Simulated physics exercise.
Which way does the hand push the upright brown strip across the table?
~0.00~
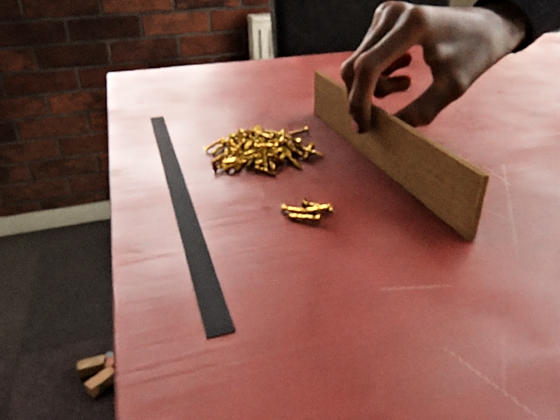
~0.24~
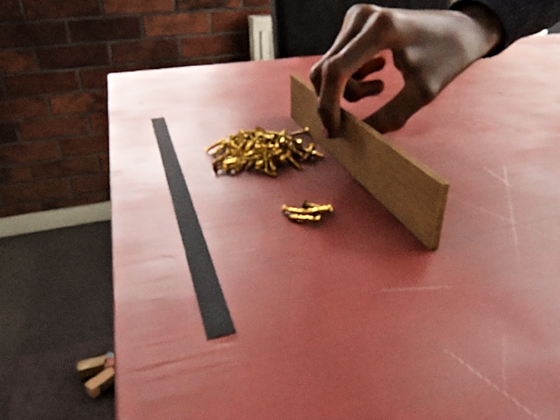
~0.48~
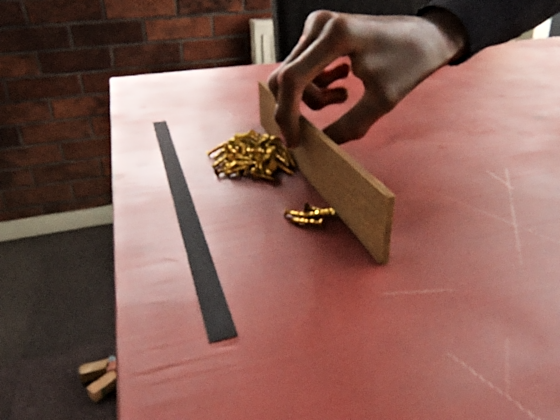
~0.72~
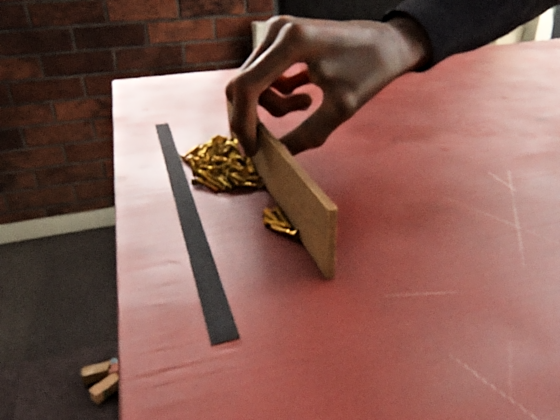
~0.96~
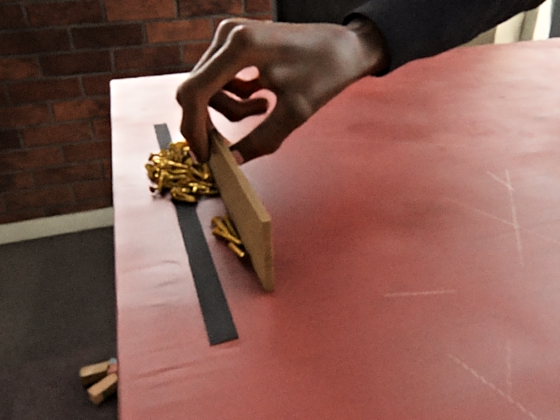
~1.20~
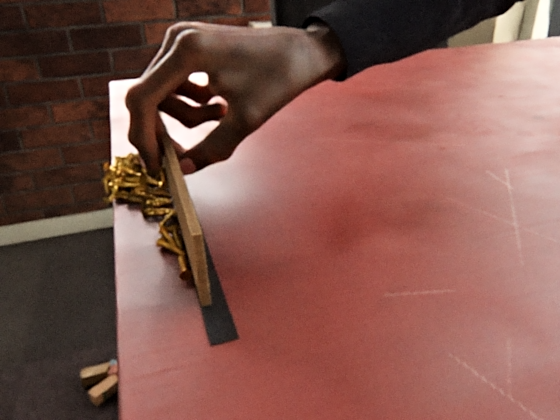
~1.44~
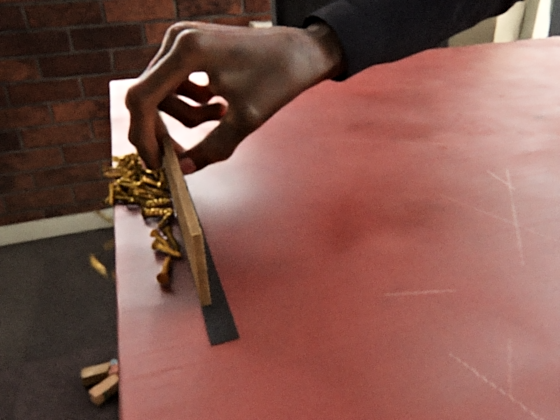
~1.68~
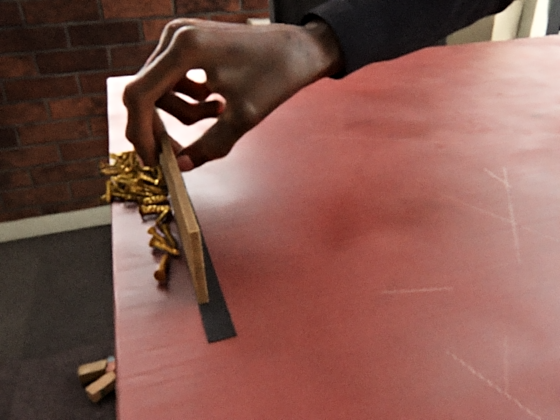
The hand pushes the strip to the left, toward the black tape near the table's left edge.
